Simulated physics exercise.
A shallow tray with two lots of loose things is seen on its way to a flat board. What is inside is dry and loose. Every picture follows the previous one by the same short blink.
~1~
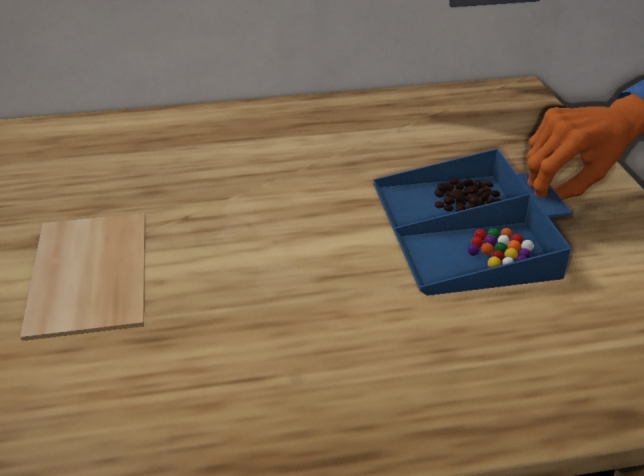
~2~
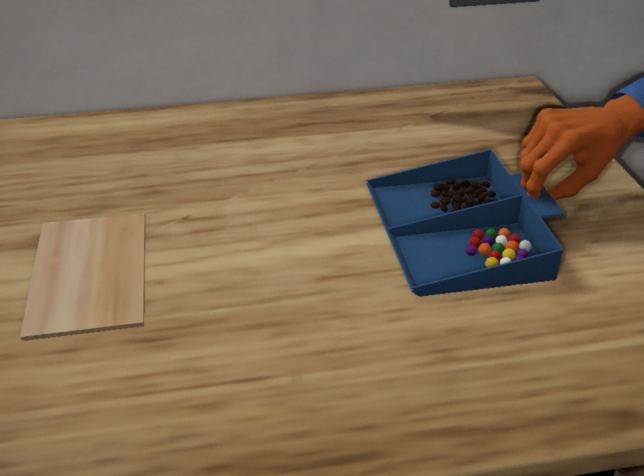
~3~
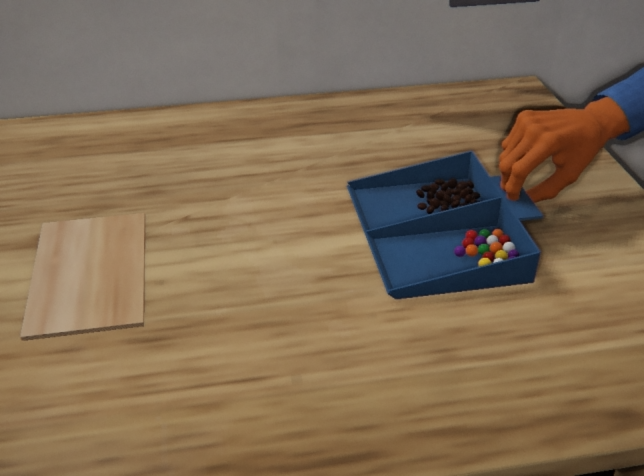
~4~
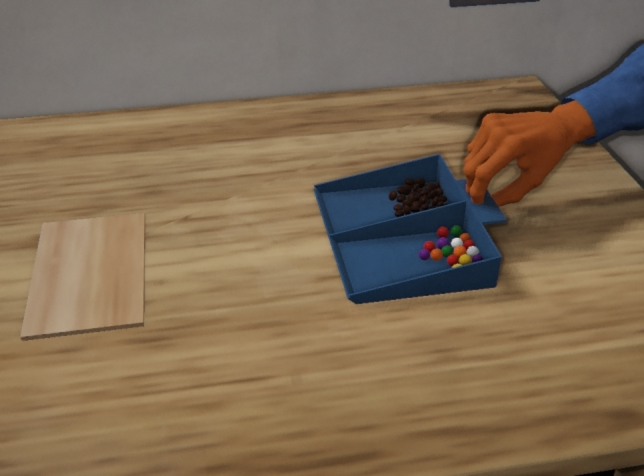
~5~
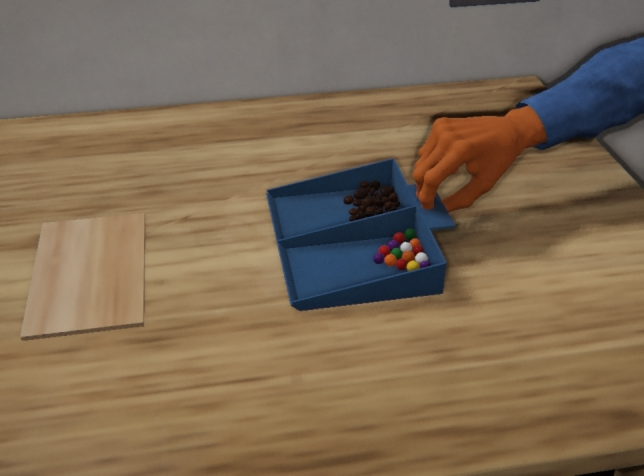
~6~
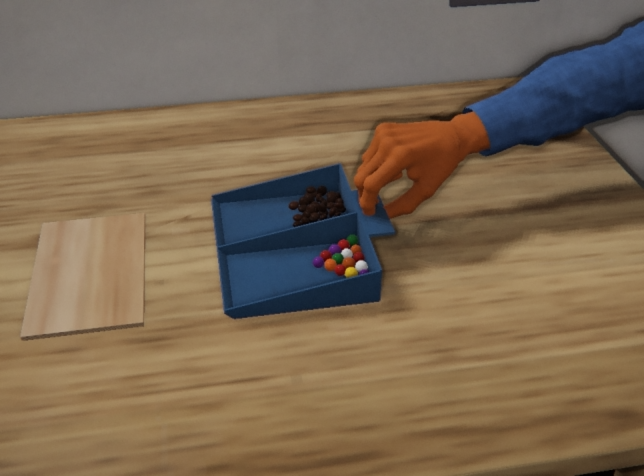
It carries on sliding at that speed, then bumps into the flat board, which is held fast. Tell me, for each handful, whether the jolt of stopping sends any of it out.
Here is each one: The near handful loses some over the edge; the far handful loses some over the edge.
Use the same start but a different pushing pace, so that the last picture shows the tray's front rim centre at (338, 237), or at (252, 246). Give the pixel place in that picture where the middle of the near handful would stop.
At about (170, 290), and at (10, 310).
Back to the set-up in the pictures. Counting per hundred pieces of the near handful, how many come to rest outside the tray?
Some 70 %.
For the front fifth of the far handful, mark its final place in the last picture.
Roughly (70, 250), I'd say.
Then, 0.04 s after the last picture, tray still sliding, front rim near (176, 255); near handful all inside; far handful all inside.
Then, 0.18 s after the last picture, tray stopped at the flat board; near handful about a quarter out of the tray; far handful a small part out of the tray.
Then, 0.39 s after the last picture, tray stopped at the flat board; near handful about two thirds out of the tray; far handful about a third out of the tray.
By the end, tray stopped at the flat board; near handful about two thirds out of the tray; far handful about a third out of the tray.
